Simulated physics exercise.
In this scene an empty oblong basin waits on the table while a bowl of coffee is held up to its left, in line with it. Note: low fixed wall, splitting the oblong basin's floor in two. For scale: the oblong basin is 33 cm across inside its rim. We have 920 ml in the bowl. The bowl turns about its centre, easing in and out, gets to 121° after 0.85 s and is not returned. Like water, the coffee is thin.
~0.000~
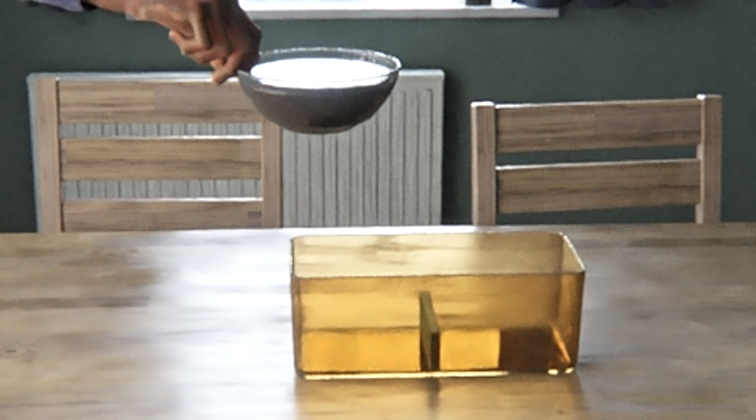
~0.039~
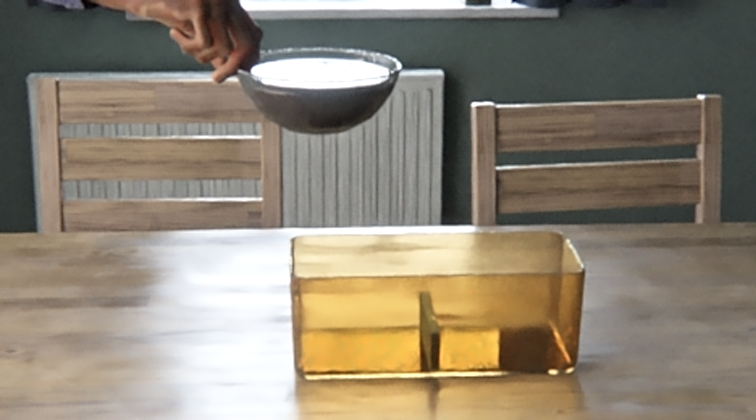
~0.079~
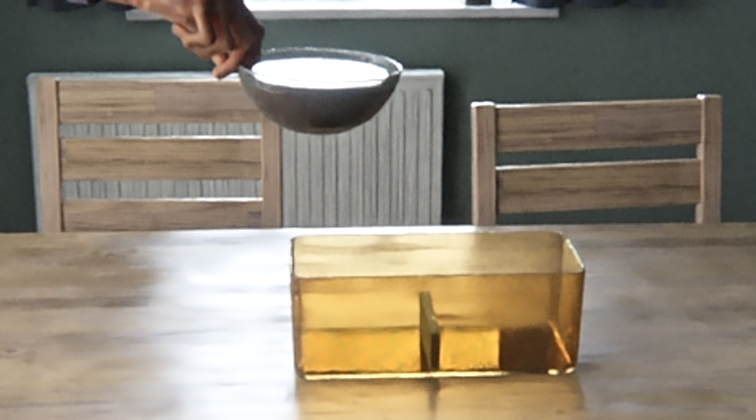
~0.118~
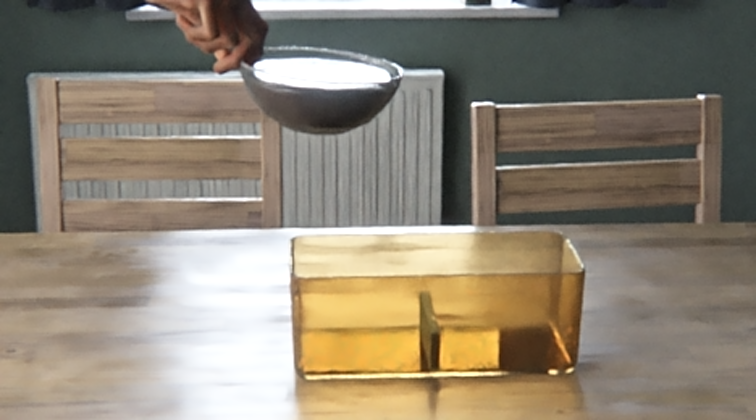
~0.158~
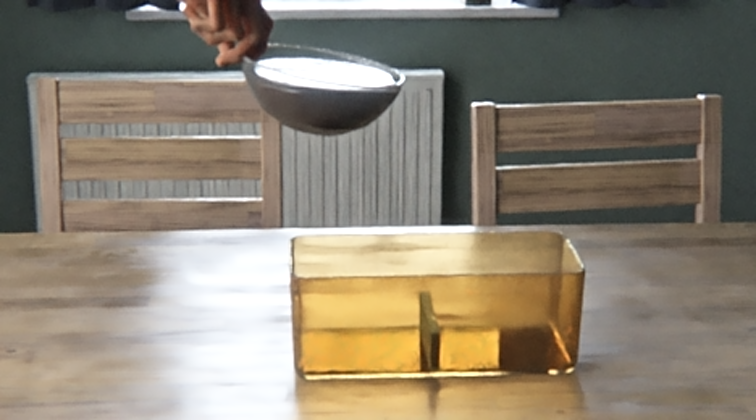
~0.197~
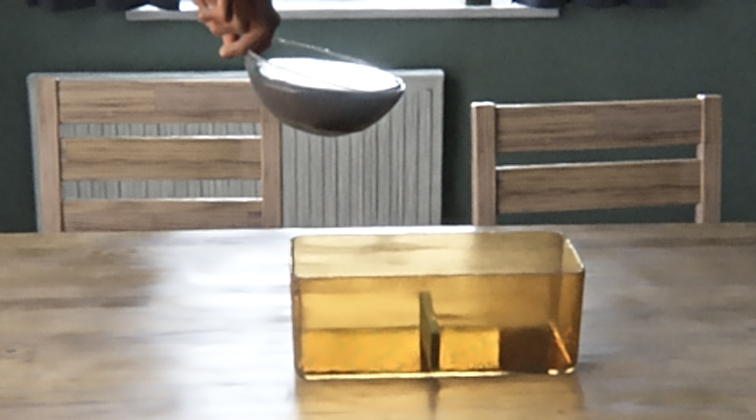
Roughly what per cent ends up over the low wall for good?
About 64 in every hundred.
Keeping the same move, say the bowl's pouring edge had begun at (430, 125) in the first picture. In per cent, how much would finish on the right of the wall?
It would then come to around 75 percent.
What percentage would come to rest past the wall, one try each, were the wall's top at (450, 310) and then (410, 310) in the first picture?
In order, 45 and 80 per cent.
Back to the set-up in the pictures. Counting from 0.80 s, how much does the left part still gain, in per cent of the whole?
That works out to roughly 3 per cent of the whole.
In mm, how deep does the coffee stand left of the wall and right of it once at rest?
On the left it stands about 14 mm, on the right about 26 mm.
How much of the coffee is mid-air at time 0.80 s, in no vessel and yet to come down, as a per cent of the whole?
About 8 % of the total.
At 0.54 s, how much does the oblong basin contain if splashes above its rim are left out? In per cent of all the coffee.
Near 28 in a hundred.
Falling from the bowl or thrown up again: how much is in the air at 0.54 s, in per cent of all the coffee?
Roughly 60 percent.
By 0.54 s the tilt is 86° and 12 per cent is still to pour, 1 is left of the wall and 26 right of it.
By 0.80 s the tilt is 120° and 0 per cent is still to pour, 28 is left of the wall and 62 right of it.
By 1.06 s the tilt is 121° and 0 per cent is still to pour, 30 is left of the wall and 65 right of it.
By 1.35 s the tilt is 121° and 0 per cent is still to pour, 30 is left of the wall and 64 right of it.
At rest 30 per cent lies left of the wall, 64 right of it and 5 outside.
